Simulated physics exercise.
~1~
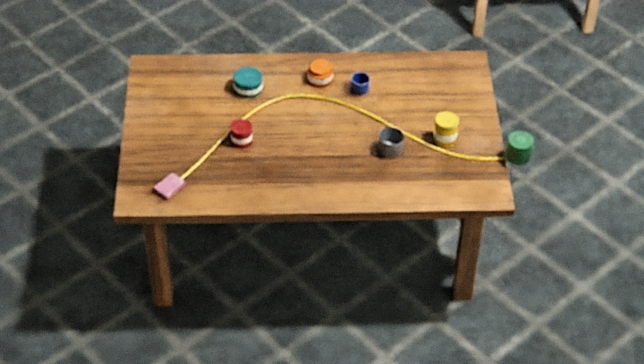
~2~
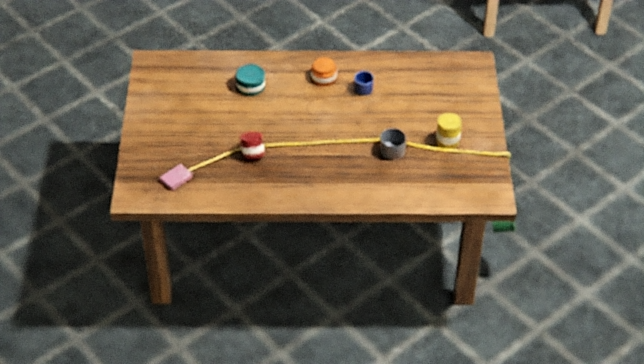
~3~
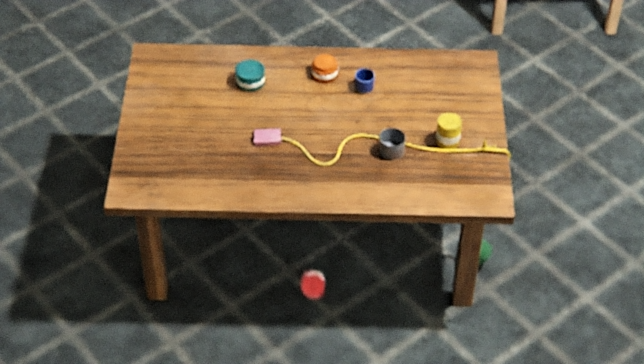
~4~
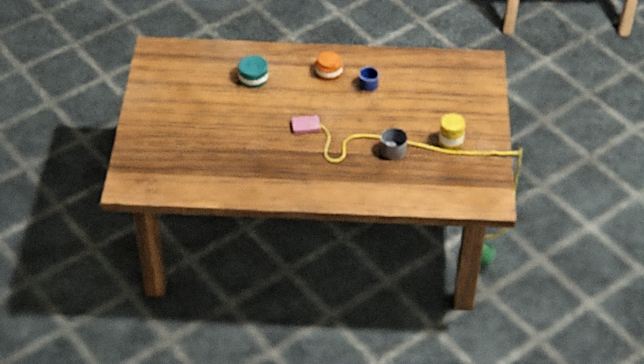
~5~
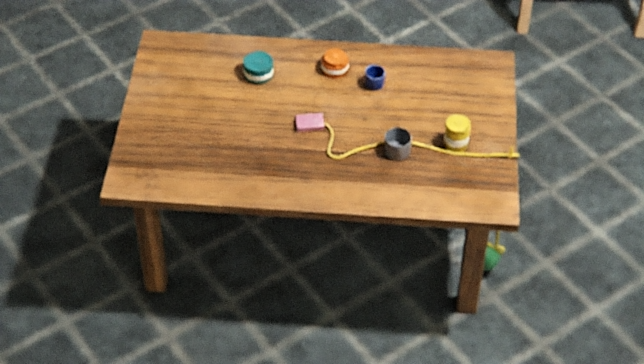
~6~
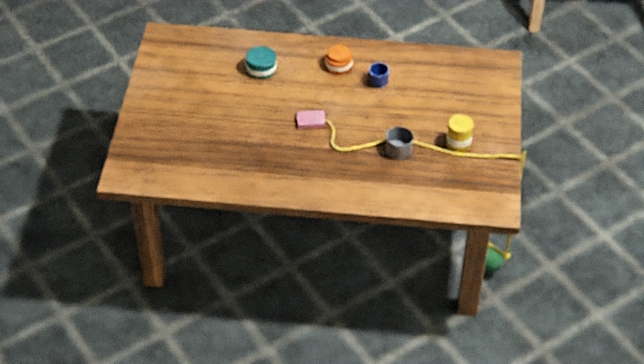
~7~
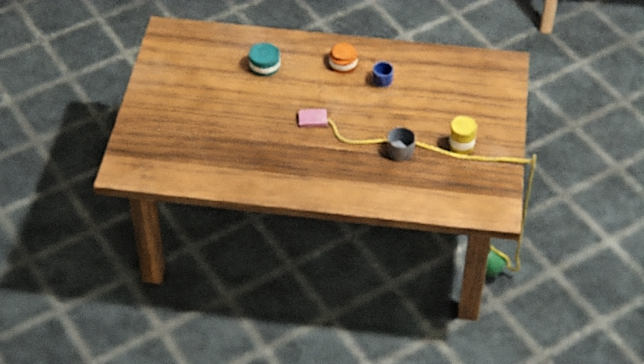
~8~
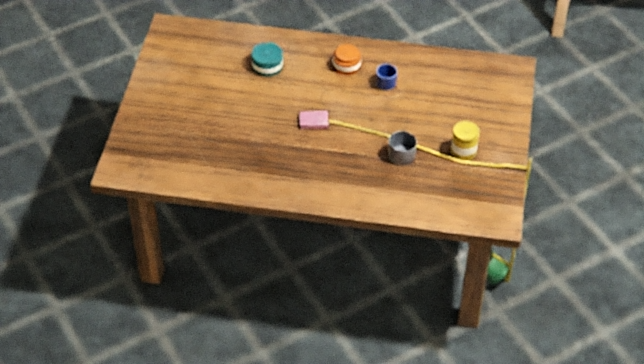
The green speaker drops off the table, its cable dragging the pink phone and toppling the red canister overboard.
